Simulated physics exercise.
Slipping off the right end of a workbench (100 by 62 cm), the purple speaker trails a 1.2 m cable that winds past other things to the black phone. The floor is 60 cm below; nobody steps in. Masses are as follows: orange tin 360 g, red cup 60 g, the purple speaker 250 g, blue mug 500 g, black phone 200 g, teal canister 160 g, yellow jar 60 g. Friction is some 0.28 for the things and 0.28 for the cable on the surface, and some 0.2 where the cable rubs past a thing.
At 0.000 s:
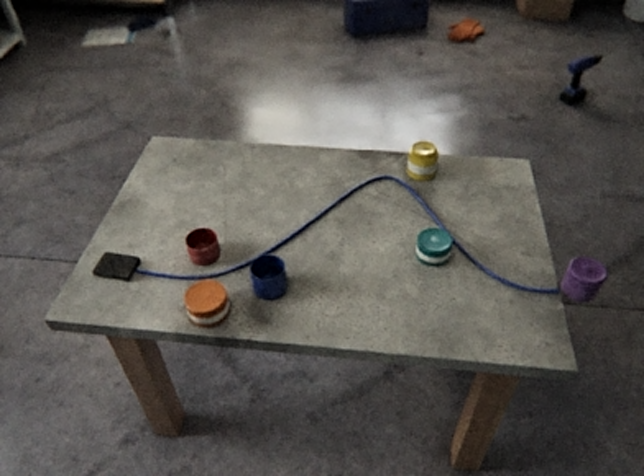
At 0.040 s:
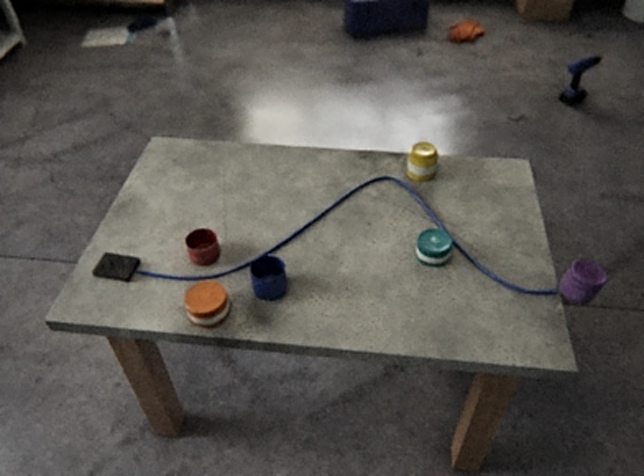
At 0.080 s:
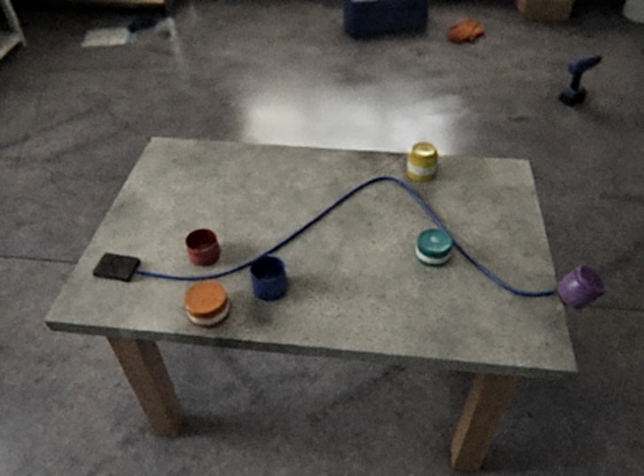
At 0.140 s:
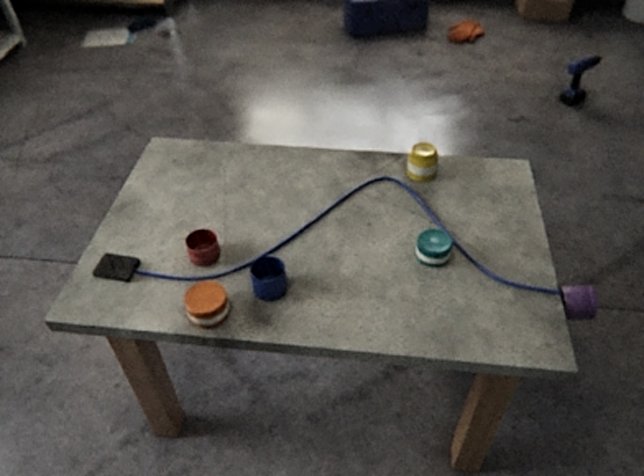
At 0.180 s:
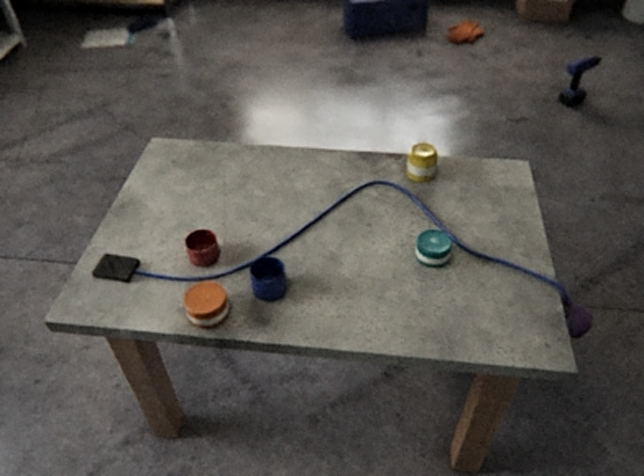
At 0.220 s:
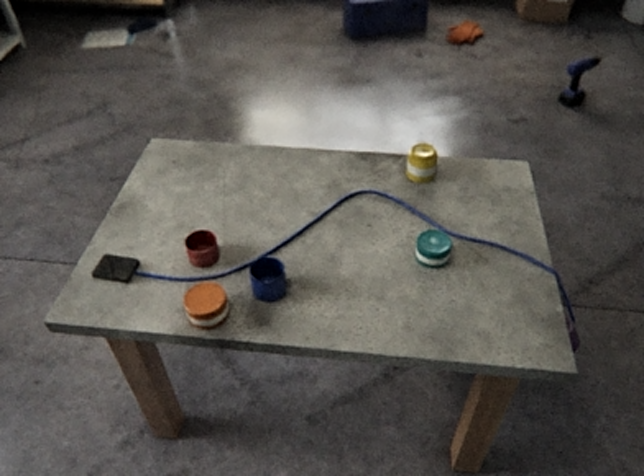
Grey table with tins, cups and a black phone, a purple speaker tipping over the right edge and dragging the blue cable.
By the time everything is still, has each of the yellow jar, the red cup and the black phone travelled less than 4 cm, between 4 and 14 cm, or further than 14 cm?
The yellow jar has travelled less than 4 cm; the red cup has travelled between 4 and 14 cm; the black phone has travelled further than 14 cm.
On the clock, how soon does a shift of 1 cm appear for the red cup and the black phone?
Approx. times - red cup: 0.34 s, black phone: 0.34 s.
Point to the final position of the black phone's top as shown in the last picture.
Check near (302, 257) - that's where it comes to rest.
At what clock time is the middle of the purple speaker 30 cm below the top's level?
Close to 0.30 s.
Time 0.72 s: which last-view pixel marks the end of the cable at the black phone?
At about pixel (305, 267).
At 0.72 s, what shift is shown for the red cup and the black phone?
Red cup 10 cm, black phone 35 cm.
After 0.5 s, the cable's tail end at (209, 258); black phone 16 cm off its start, red cup 5 cm off its start, teal canister 9 cm off its start.
After 0.7 s, the cable's tail end at (305, 267); black phone 35 cm off its start, red cup 11 cm off its start, purple speaker over the edge.
After 1.0 s, the cable's tail end at (320, 268); black phone 39 cm off its start at (302, 257), red cup 11 cm off its start at (226, 208), purple speaker over the edge.
After 1.2 s, the cable's tail end at (320, 268); black phone 39 cm off its start, red cup 11 cm off its start, purple speaker over the edge.
After 2.4 s, the cable's tail end at (320, 268); black phone 39 cm off its start at (302, 257), red cup 11 cm off its start at (226, 208), yellow jar 0 cm off its start at (424, 150), purple speaker over the edge.
